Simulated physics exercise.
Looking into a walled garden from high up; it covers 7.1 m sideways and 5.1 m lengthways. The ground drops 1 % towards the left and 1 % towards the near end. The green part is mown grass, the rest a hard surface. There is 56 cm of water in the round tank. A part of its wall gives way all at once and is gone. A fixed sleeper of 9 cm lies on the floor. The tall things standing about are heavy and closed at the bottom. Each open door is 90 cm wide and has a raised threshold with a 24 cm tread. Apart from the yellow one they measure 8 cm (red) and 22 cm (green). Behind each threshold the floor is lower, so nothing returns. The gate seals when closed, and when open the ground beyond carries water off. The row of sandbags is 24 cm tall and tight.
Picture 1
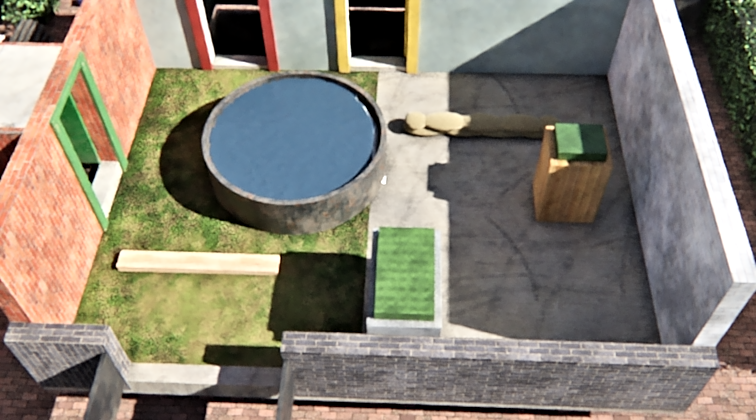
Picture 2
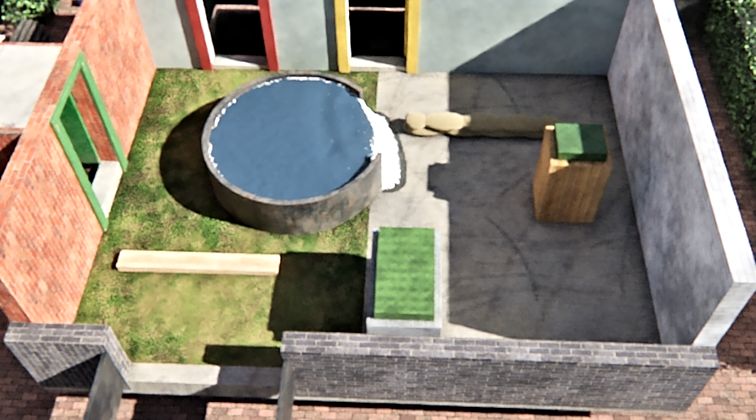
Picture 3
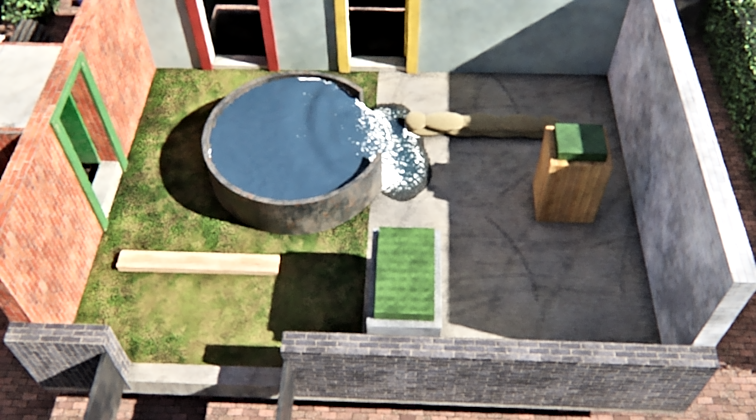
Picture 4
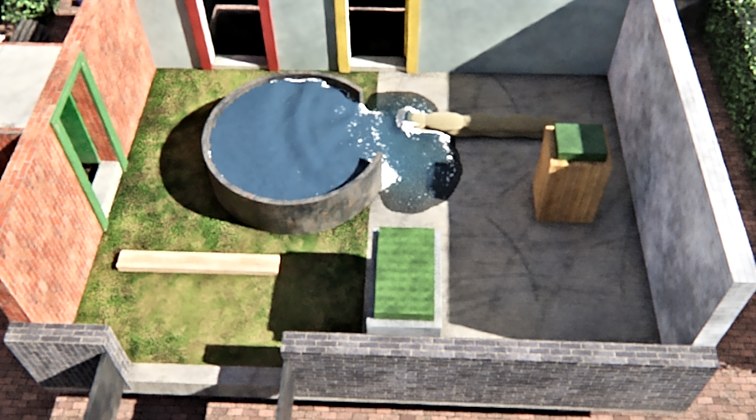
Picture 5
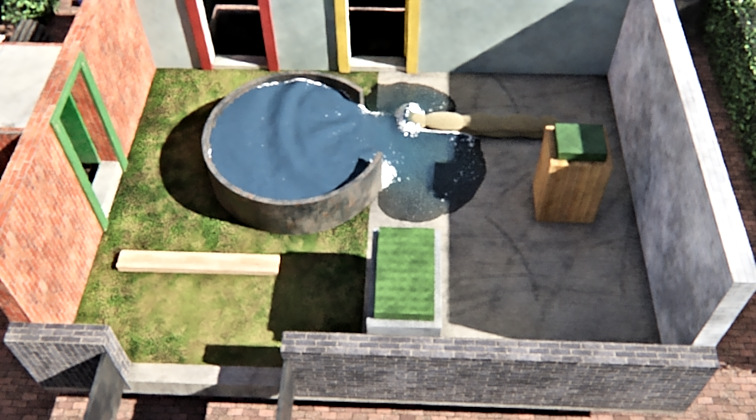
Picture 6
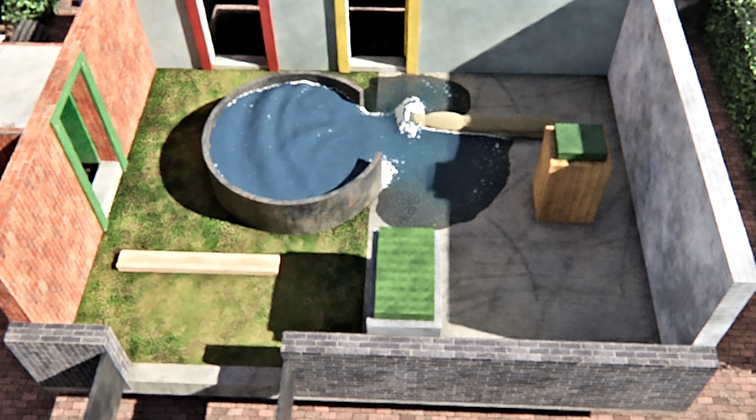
Round water tank in a walled garden breaching on its right side, water pouring out and spreading across the grey paving.
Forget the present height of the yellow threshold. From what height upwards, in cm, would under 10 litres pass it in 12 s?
Some 16 cm above the ground.
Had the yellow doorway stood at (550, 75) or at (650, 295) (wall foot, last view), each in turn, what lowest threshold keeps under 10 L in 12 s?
About 14.5 and 11.0 cm.
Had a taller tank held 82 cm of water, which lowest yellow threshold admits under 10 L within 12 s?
Then roughly 23 cm.
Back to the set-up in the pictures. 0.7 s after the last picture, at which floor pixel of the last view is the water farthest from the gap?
Near (615, 137).
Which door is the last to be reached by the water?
Last comes the green one.
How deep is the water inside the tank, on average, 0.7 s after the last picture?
Some 40 cm.
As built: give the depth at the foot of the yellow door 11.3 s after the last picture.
Roughly 7.5 cm deep.
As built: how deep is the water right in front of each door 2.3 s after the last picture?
In cm: Red 0, yellow 13, green 0.
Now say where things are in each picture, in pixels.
The round tank at (295, 137) is whole and still, 56 cm deep; the yellow door at (378, 20) is dry, in the first frame.
The gap is at (380, 141), the front 0.3 m out at a hidden place; the back of the round tank holds 56 cm, in the second frame.
The front is at (405, 112), 0.6 m from the gap at (380, 143); 0.9 m2 of floor is wet, 56 cm left at the back, in the third frame.
Water pours out at (380, 144) and has run 1.0 m, to (429, 104); about 8 cm deep outside, 56 cm at the back, in the fourth frame.
The gap is at (380, 143), the front 1.4 m out at (479, 159); the back of the round tank holds 56 cm, in the fifth frame.
The gap is at (380, 143), the front 1.8 m out at (507, 141); the back of the round tank holds 56 cm; the yellow door at (378, 20), 1.6 m from the gap, is still 0.3 m from the nearest water, in the sixth frame.
Then, 0.7 s after the last picture water covers 25 % of the floor, deepest (40 cm) near (404, 133); 13 cm at the yellow door, 3 litres in over its 10 cm threshold.
Then, 2.3 s after the last picture water covers 50 % of the floor, deepest (28 cm) near (621, 165); 13 cm at the yellow door, 34 litres in over its 10 cm threshold.
Then, 11.3 s after the last picture water covers 90 % of the floor, deepest (16 cm) near (458, 372); 7 cm at the yellow door, 61 litres in over its 10 cm threshold.
At the yellow door as built, the water peaked near 15 cm, 4.7 s after the last picture.
Run again over the same 12 s with other heights there, 18 litres in over 14.5 cm, 2 litres over 20 cm. The limit of 10 litres is kept from about 16 cm up.
